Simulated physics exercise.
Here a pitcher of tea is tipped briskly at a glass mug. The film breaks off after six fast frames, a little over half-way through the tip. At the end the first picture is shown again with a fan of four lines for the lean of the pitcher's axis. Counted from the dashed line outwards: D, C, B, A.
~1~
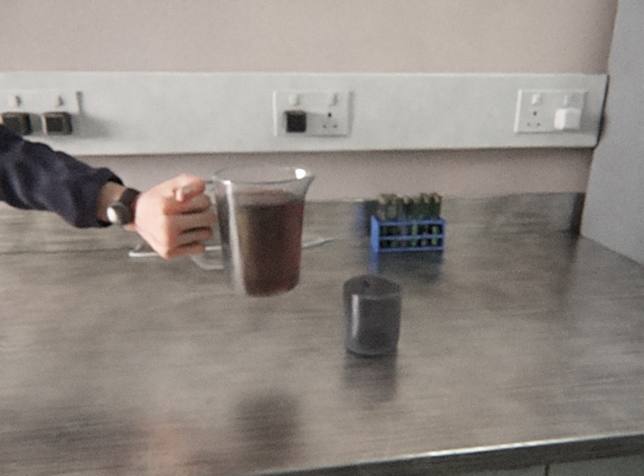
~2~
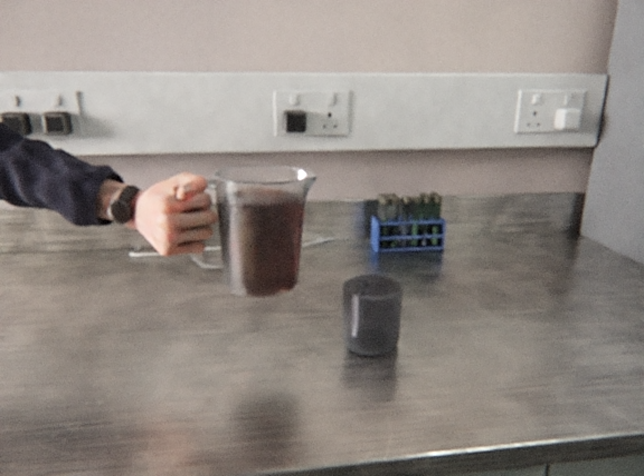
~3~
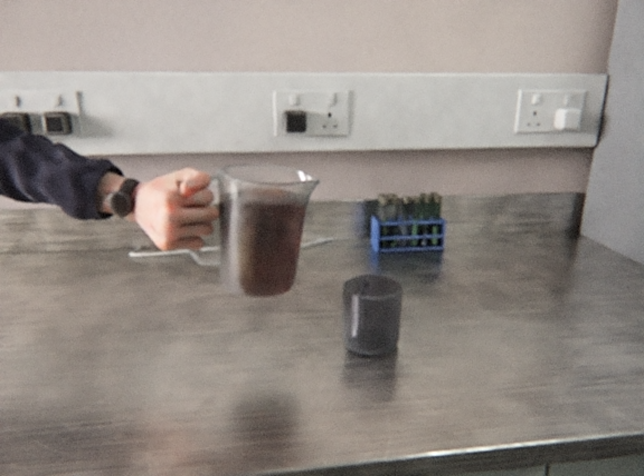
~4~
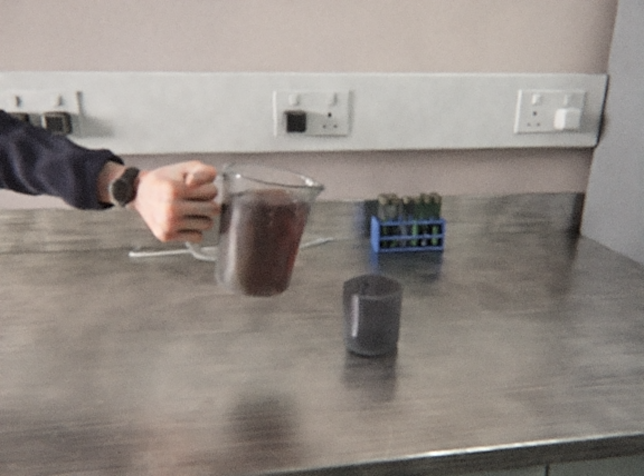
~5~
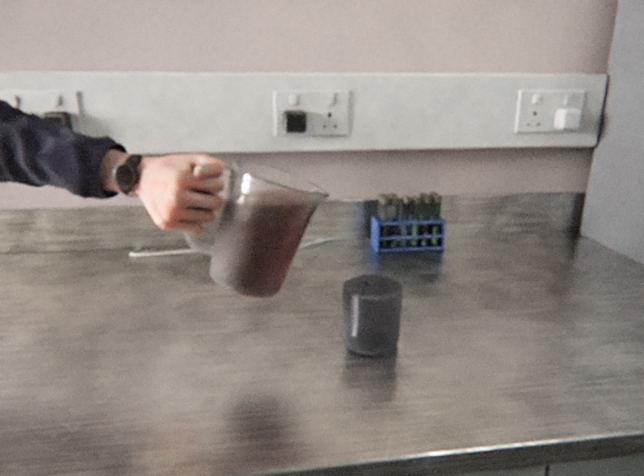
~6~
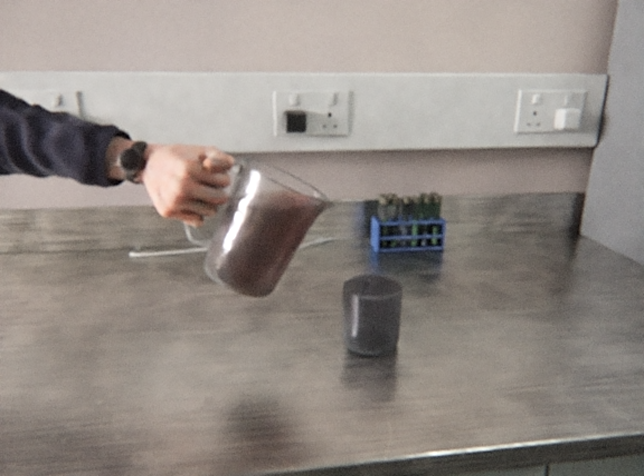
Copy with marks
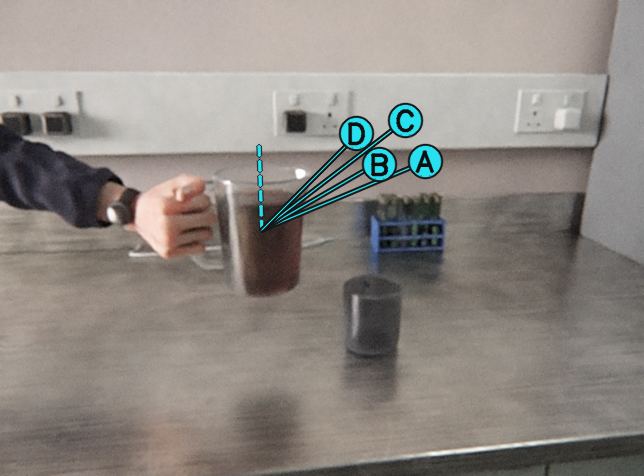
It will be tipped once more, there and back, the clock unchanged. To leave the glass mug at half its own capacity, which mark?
It is C.
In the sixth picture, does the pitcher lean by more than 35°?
No, it does not.
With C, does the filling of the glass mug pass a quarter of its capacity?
Yes.
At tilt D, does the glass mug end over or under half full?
Under.
On the marked copy, A at (410, 167); B at (363, 171); C at (391, 130); D at (345, 146).
For tilt A, the glass mug ends with about 89 % of what it can hold; 5 % of the tea is spilt.
For tilt B, the glass mug ends with about 72 % of what it can hold.
For tilt C, the glass mug ends with about 49 % of what it can hold.
For tilt D, the glass mug ends with about 29 % of what it can hold.
